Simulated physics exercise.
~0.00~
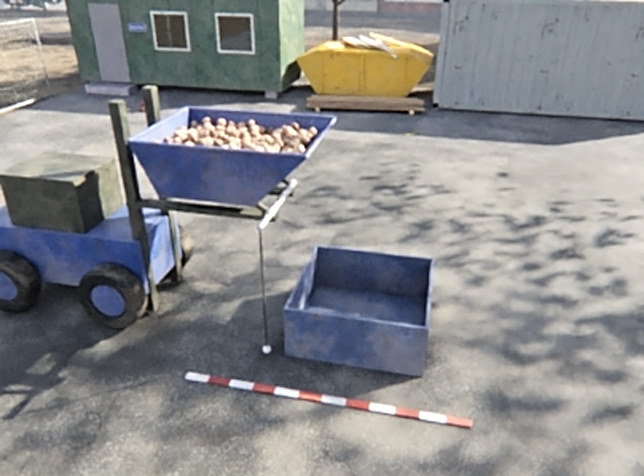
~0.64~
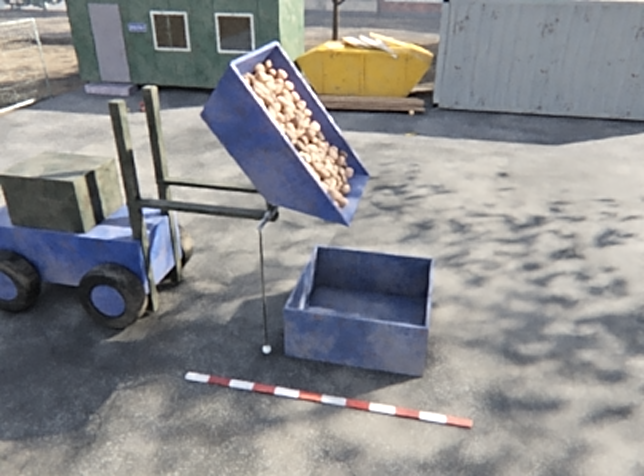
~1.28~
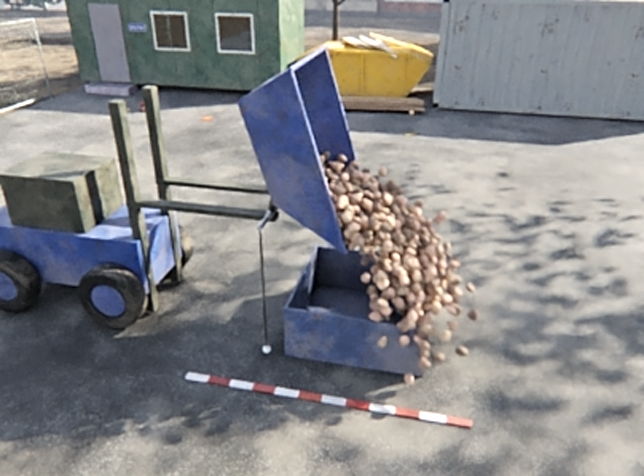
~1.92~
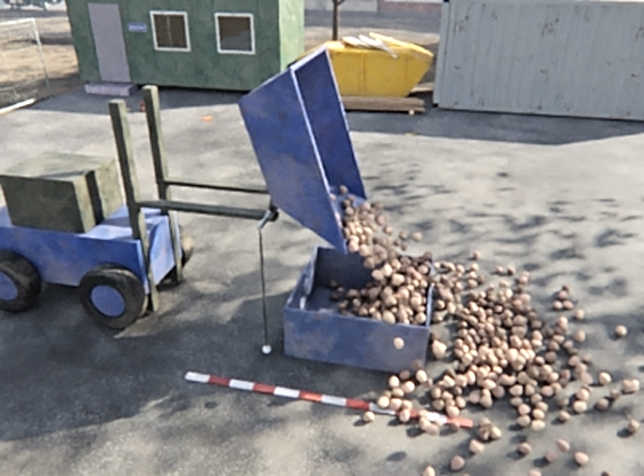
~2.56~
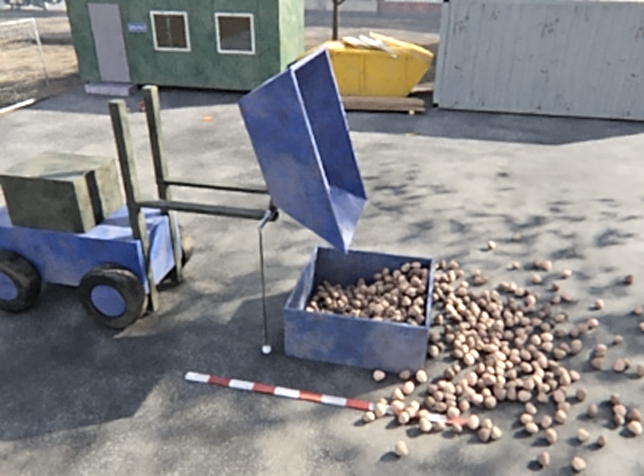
In a paved yard, a blue fork truck tipped its raised skip of rounded stones to the right over an open blue bin, and they poured out until it was empty, many landing inside while plenty scattered across the ground beyond.
